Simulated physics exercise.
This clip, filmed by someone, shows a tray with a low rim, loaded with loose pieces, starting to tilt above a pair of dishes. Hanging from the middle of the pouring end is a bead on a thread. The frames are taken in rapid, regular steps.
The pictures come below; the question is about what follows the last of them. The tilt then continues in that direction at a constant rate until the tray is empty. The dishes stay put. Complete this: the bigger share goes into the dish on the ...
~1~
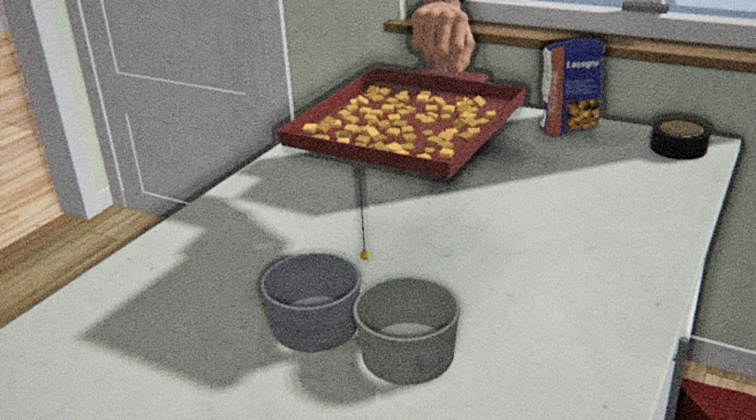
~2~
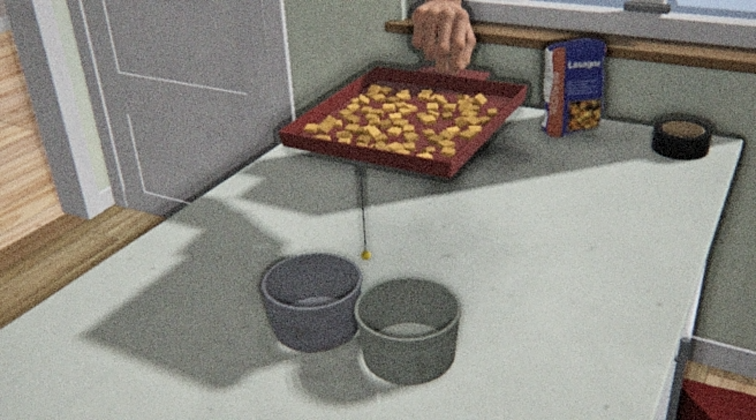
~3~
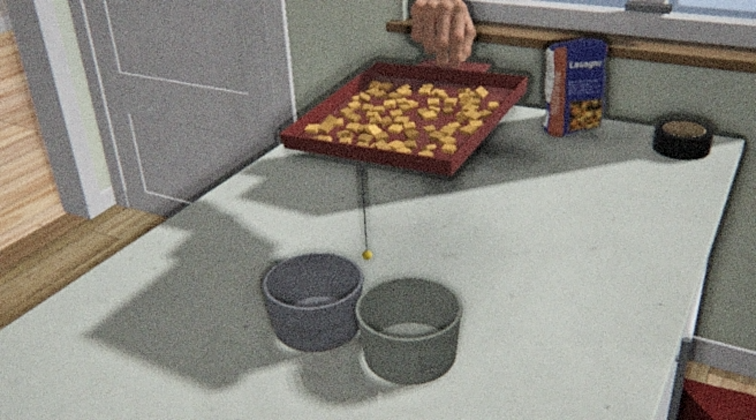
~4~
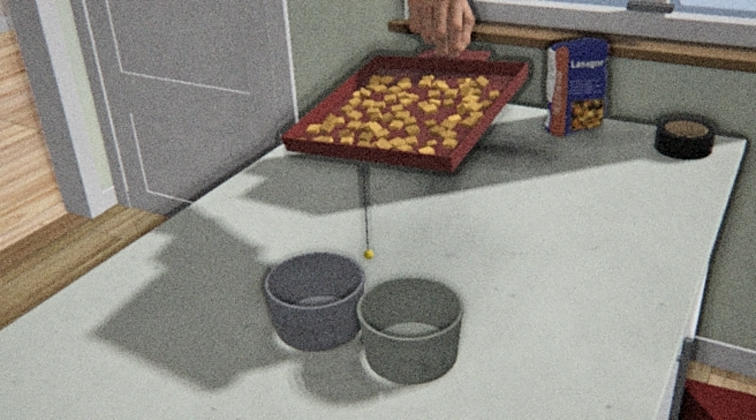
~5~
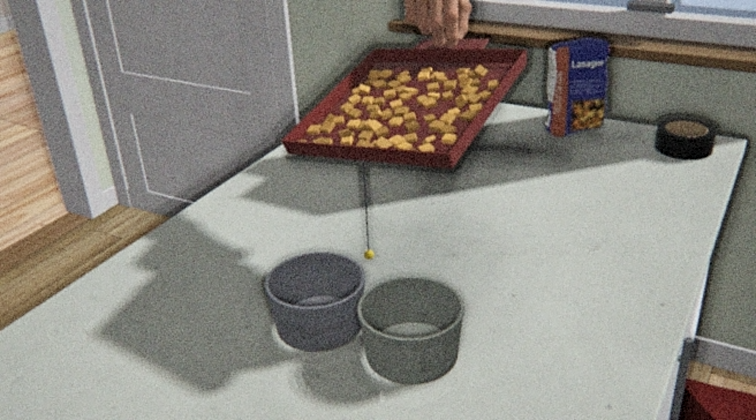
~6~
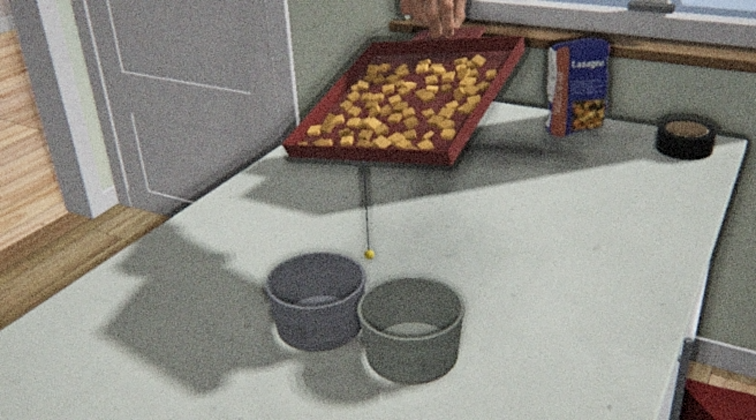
Left.
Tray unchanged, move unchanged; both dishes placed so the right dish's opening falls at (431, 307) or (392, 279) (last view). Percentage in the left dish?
About 40 per cent first, then about 90 per cent.
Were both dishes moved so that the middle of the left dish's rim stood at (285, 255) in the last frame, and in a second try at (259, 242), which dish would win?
Try 1: The left-side dish; try 2: The right-side dish.
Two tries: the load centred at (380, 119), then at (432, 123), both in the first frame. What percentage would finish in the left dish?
The first start yields 30 per cent, the second 40 per cent.
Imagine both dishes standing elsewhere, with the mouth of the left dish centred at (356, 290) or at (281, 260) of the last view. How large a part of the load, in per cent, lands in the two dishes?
Trial 1 near 10 %, trial 2 near 70 %.
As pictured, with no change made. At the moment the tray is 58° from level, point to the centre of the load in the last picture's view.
The middle of the pieces sits at roughly (344, 118).
Just after the last frame, tray tipped steeply; every one on the tray.
A moment on, tray tipped right over; almost all on the tray; just a few in the left dish; about a tenth outside both; just a few in the air.
Further on, tray tipped past a quarter turn; roughly a third in the left dish; roughly two thirds outside both.
When it is over, tray tipped past a quarter turn; not one in the right dish; roughly a third in the left dish; roughly two thirds outside both.
